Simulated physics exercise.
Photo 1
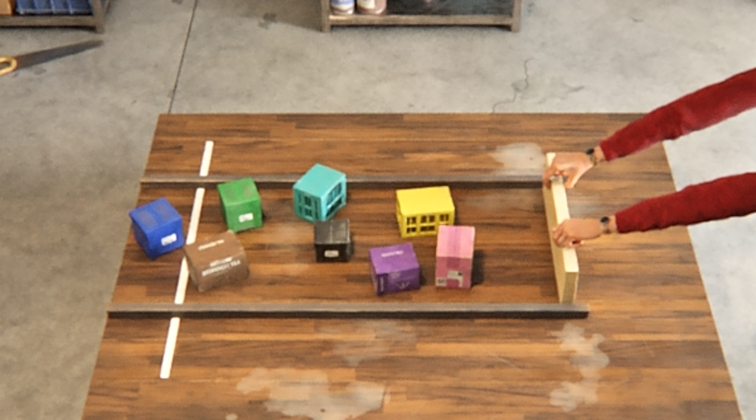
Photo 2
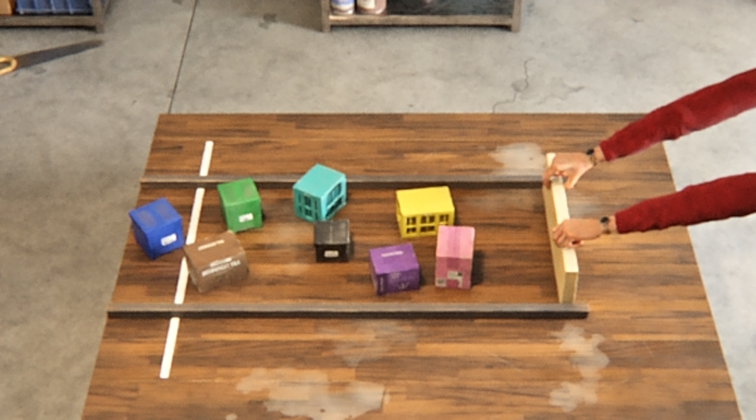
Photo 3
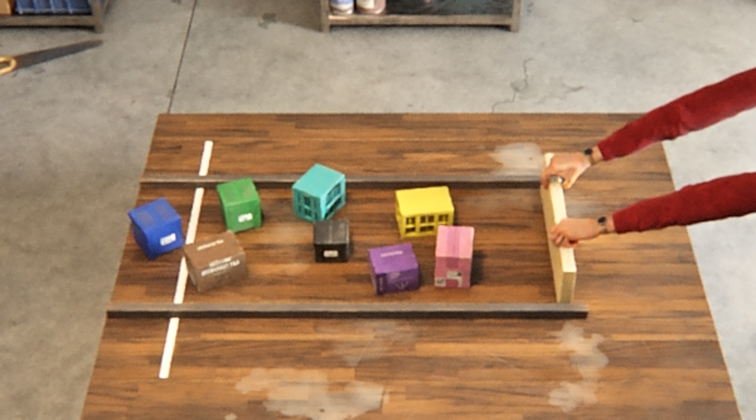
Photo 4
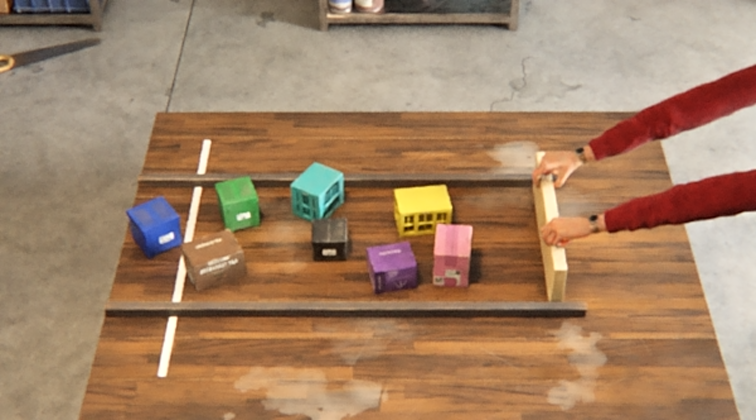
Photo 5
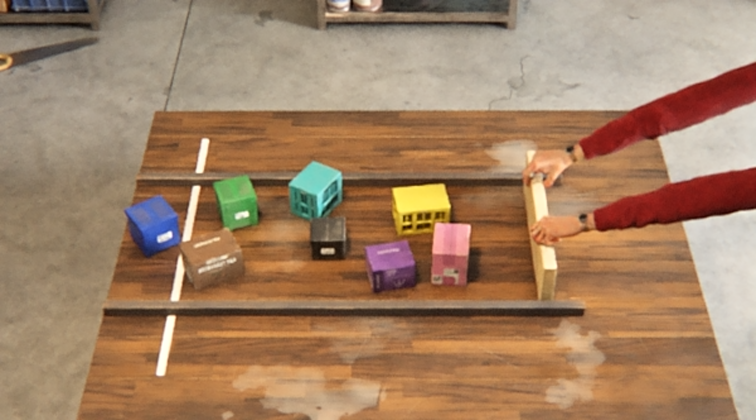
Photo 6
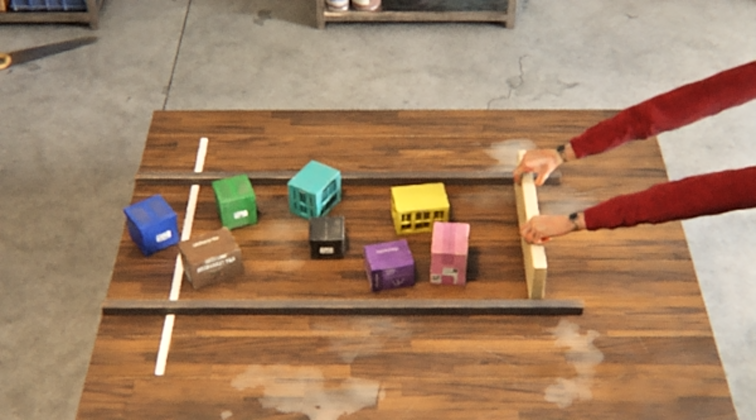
Two hands sliding a wooden plank slightly left between dark rails on a tabletop, toward scattered colourful boxes that stay still.
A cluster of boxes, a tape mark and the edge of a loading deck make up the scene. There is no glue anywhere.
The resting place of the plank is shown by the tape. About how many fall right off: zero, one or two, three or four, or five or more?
I reckon the ones pushed off reach three but not past four.
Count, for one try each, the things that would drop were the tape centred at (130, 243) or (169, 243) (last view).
Try 1: 8; try 2: 5.
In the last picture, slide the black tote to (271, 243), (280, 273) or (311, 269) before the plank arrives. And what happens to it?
In turn it is safe; goes off the edge; goes off the edge.
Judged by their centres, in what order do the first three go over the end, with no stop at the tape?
Sequence: Blue tote, then brown box, then green tote.
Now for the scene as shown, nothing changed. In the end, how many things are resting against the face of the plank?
2 in contact.
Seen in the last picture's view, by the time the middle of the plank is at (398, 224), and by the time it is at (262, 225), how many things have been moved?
The number moved is 3 and then 8.
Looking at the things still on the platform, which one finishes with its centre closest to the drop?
The purple box is the one.
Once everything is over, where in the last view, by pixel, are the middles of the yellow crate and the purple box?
Final positions - yellow crate around (163, 207), purple box around (119, 268).
A little later, none off yet; blue tote at rest near (152, 226); brown box at rest near (210, 258); green tote at rest near (235, 203).
Next, none off yet; blue tote at rest near (152, 226); brown box at rest near (210, 258); green tote shifted a little near (227, 205).
Later still, none off yet; blue tote shifted a little near (132, 229); brown box shifted about its own width near (133, 260); green tote shifted well along near (174, 213).
When it is over, the number that fall off is three or four; down, turquoise crate, green tote, brown box and blue tote.
